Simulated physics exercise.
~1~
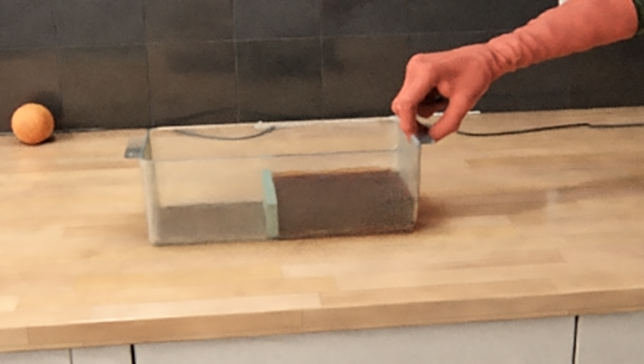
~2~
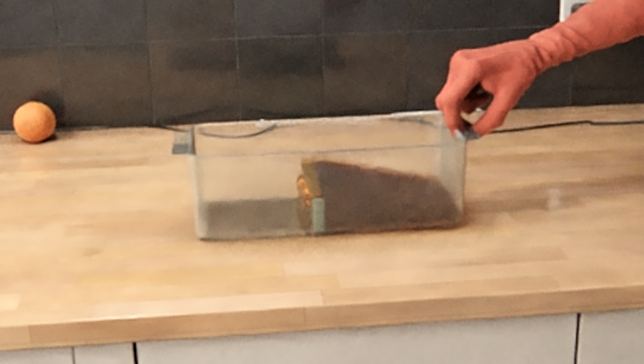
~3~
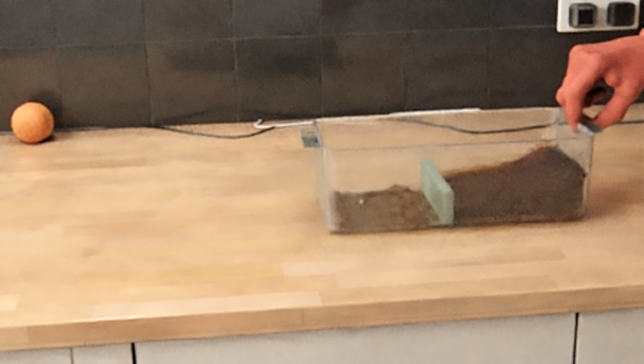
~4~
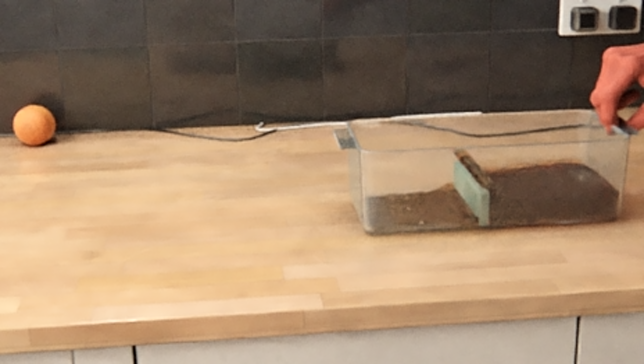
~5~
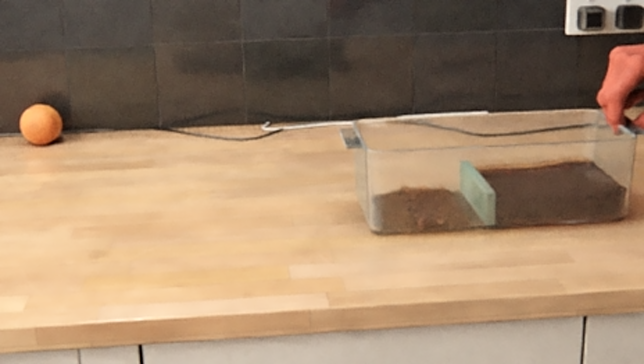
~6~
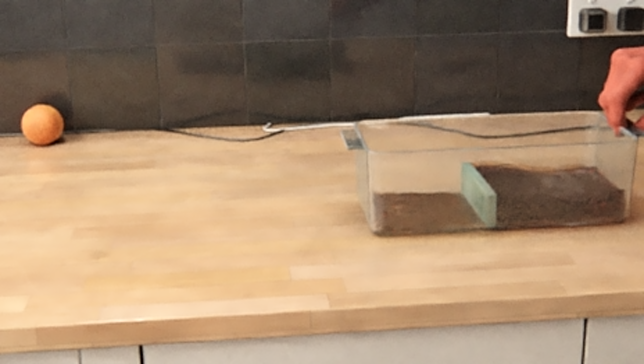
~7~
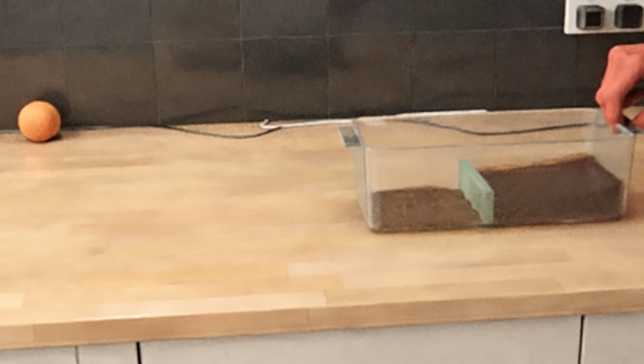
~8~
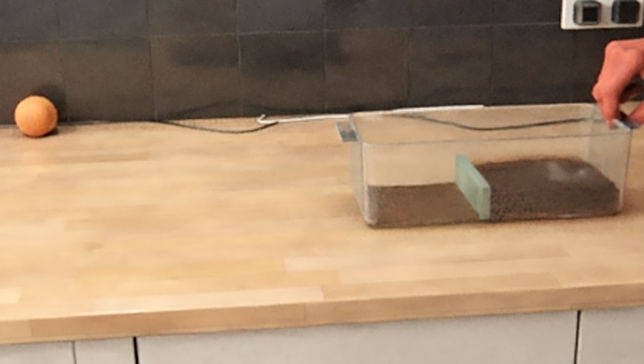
We see a hand pull a divided glass box of dark brown tea rightwards along a wooden counter; the tea sloshes, some passing over the upright divider into the left part, and the box stops with tea on both sides, more on the right.
